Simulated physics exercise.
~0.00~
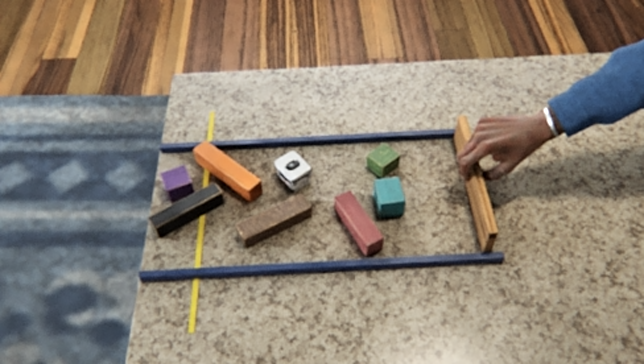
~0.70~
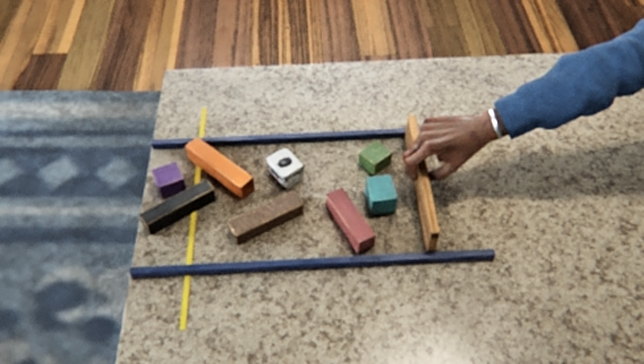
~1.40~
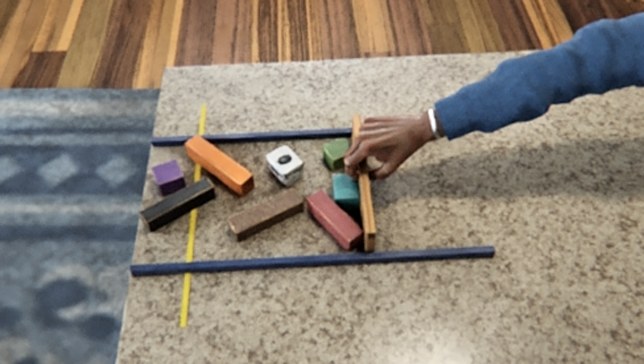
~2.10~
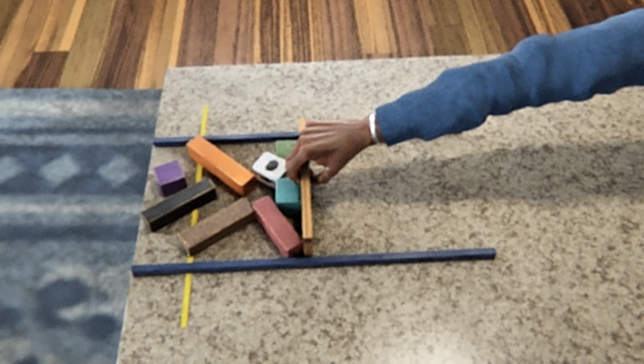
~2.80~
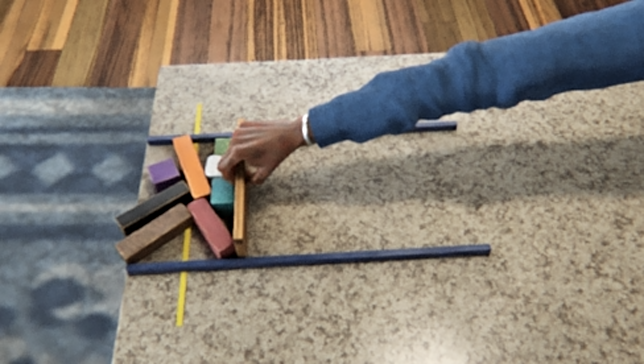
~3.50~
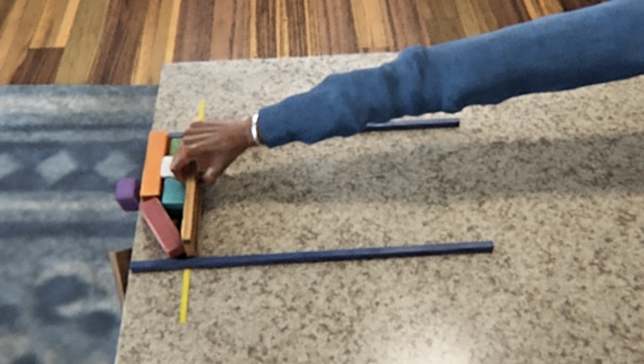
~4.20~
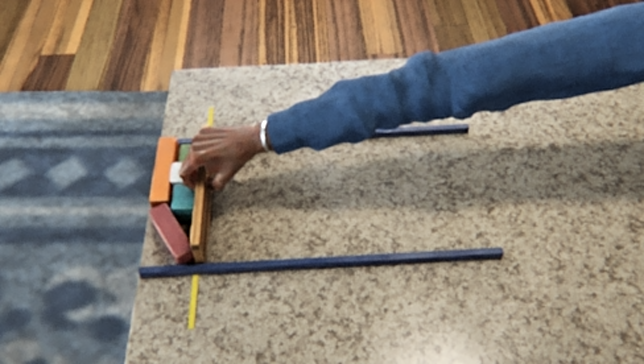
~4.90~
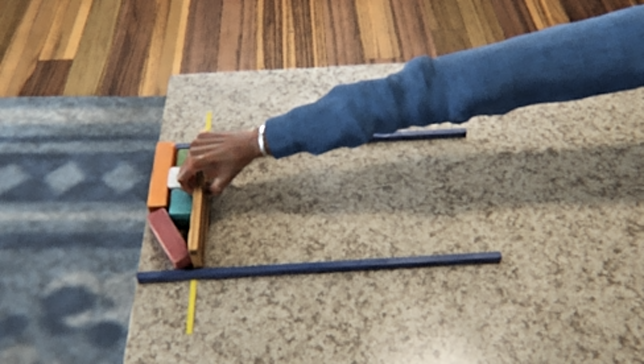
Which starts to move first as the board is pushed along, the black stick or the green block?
The green block starts to move first, shifting left as the board reaches it, while the black stick stays still until later in the push.
Wooden board pushed left by a hand, sweeping coloured blocks along a channel, three dropping off the table's end before it stops.
